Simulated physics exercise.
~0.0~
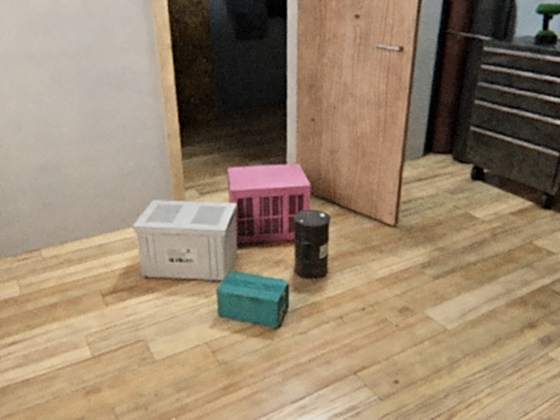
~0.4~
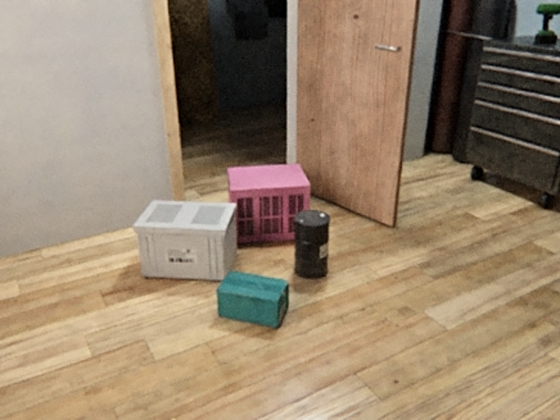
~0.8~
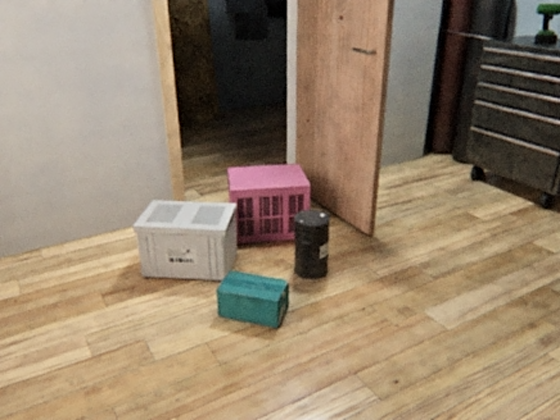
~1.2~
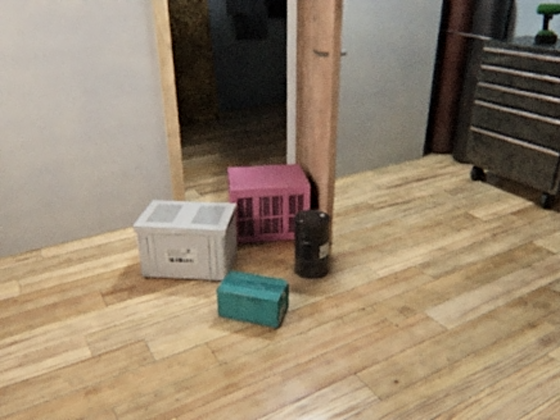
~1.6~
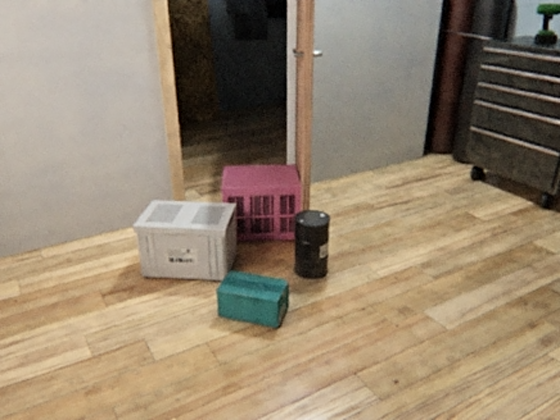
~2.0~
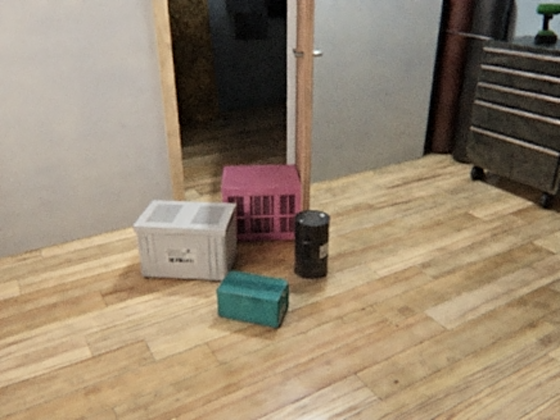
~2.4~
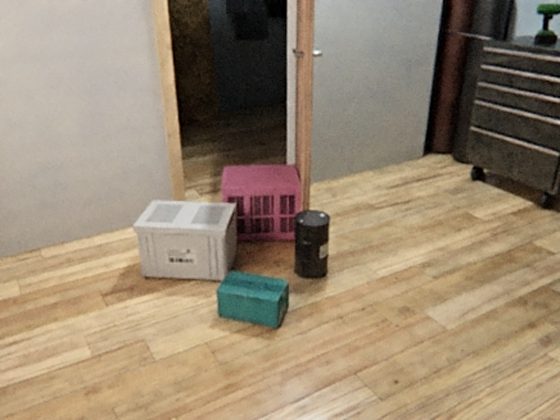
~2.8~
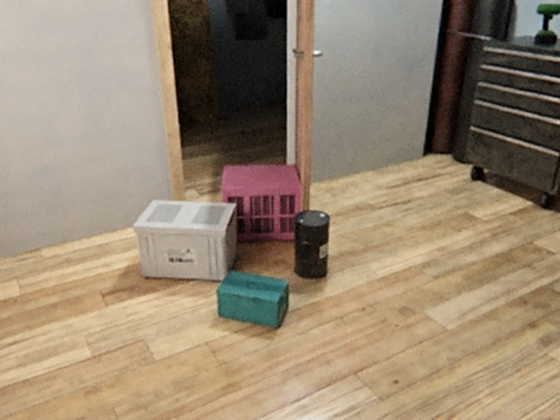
Wooden door swinging toward closed, nudging a pink crate slightly and stopping ajar against it, beside white, black and turquoise containers.
